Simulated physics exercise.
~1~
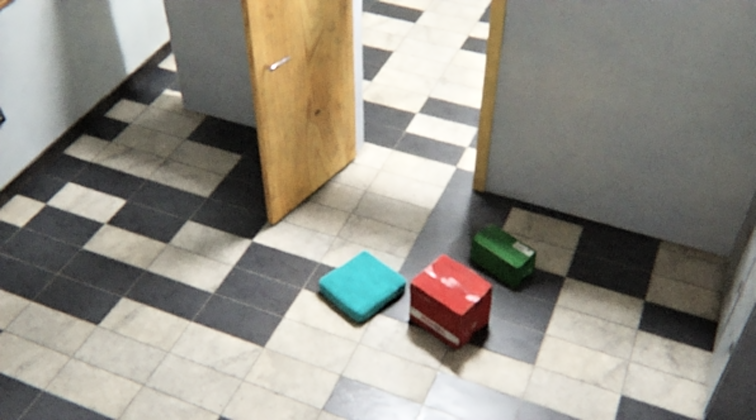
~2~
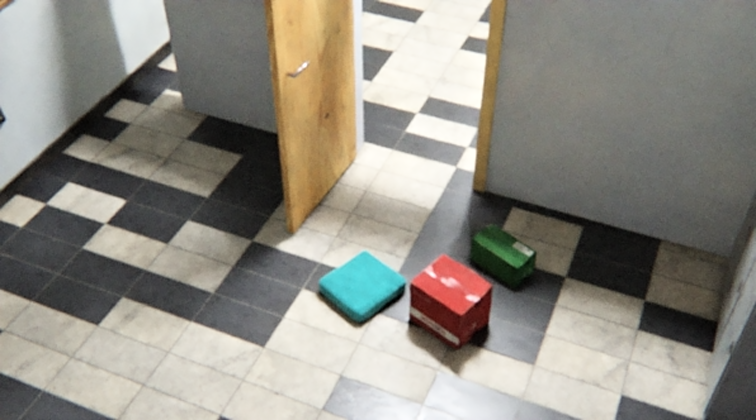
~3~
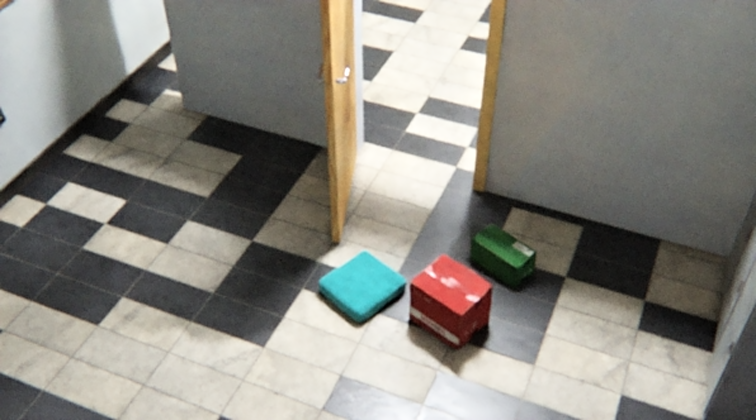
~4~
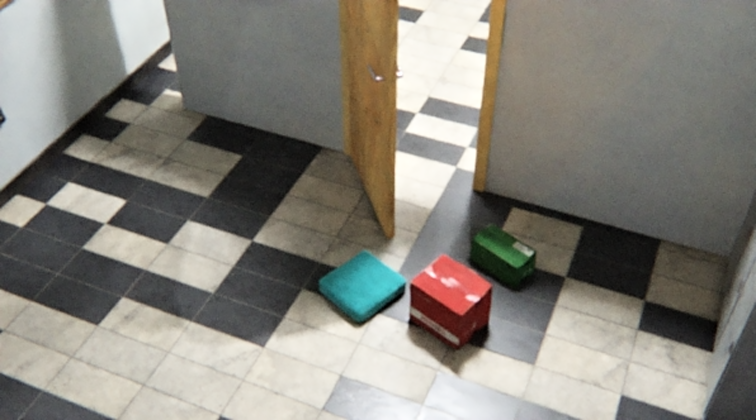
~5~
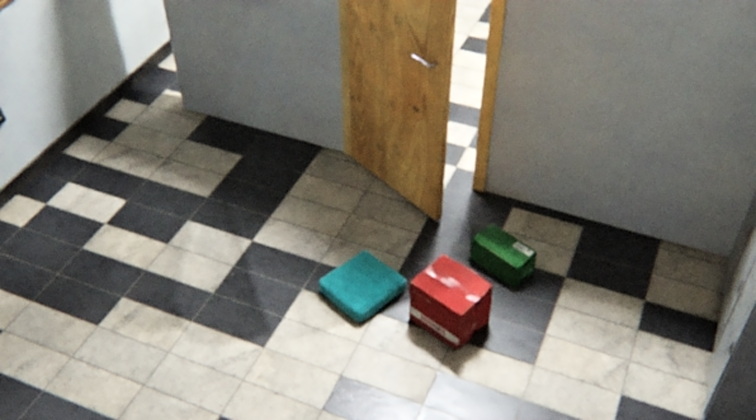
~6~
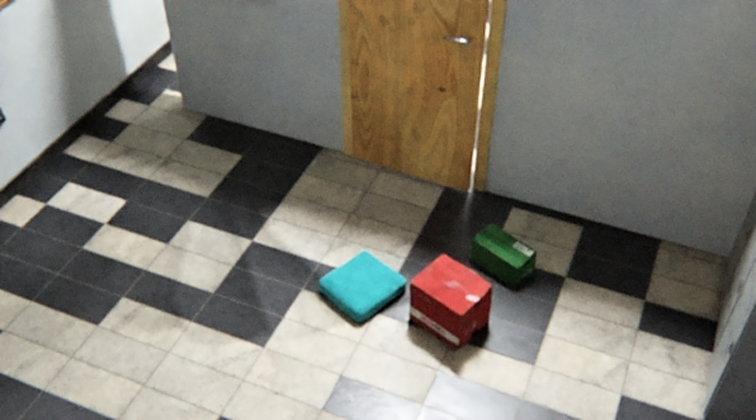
A wooden door swings almost fully shut, clearing the cushion, red box and green parcel.
